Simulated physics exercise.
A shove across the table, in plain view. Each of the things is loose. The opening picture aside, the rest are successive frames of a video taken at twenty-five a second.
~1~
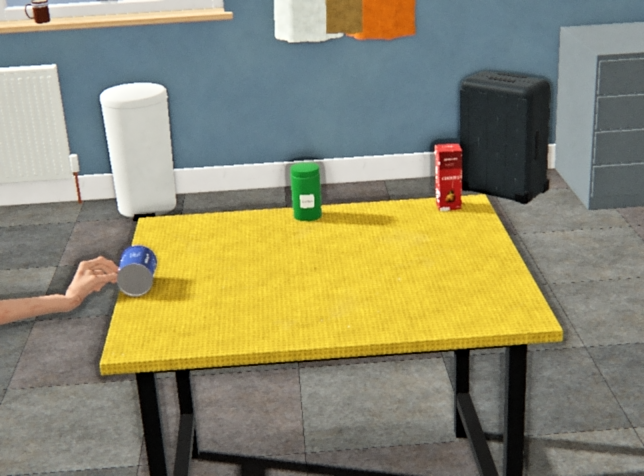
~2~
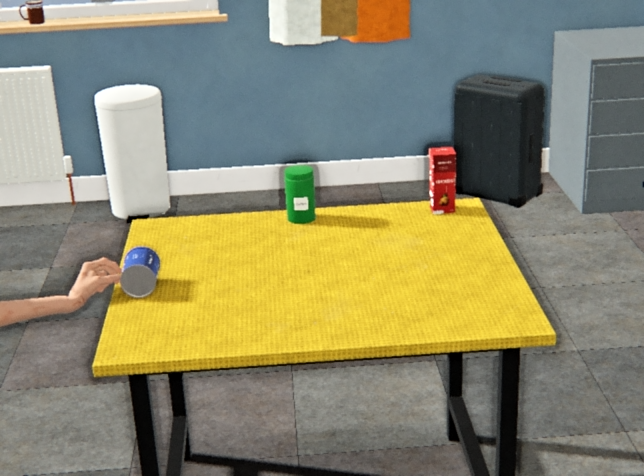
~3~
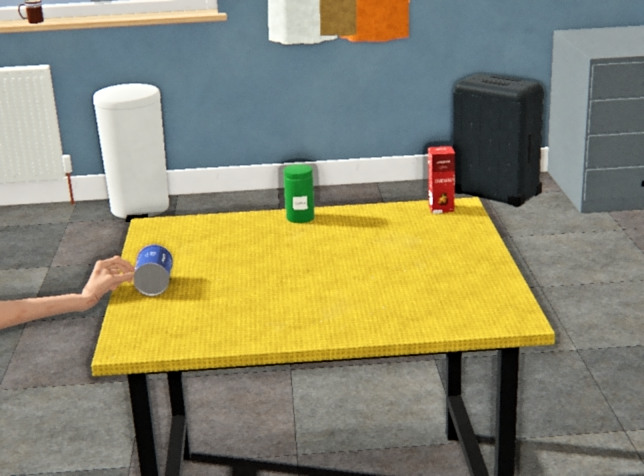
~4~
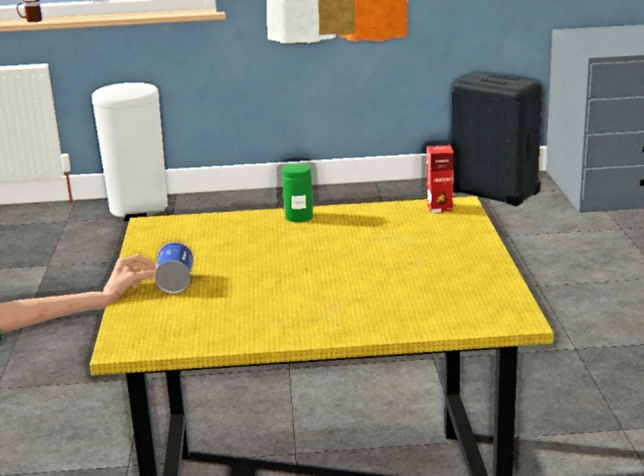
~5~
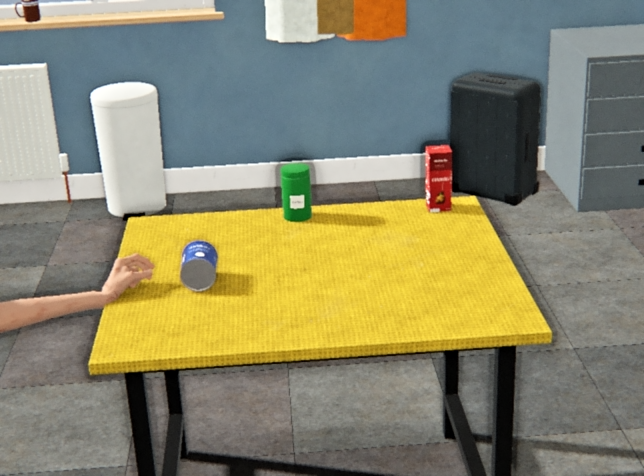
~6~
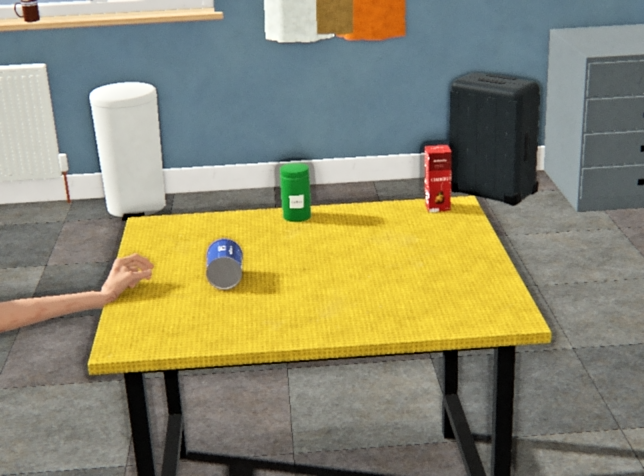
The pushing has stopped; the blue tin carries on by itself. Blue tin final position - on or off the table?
Turns out it is no longer on the table.
Then, 0.20 s past the last view, blue tin displaced well along near (350, 256).
Then, 0.50 s past the last view, blue tin now off the table.
Then, 0.90 s past the last view, things are still on the move.
Finally, off the table, blue tin.
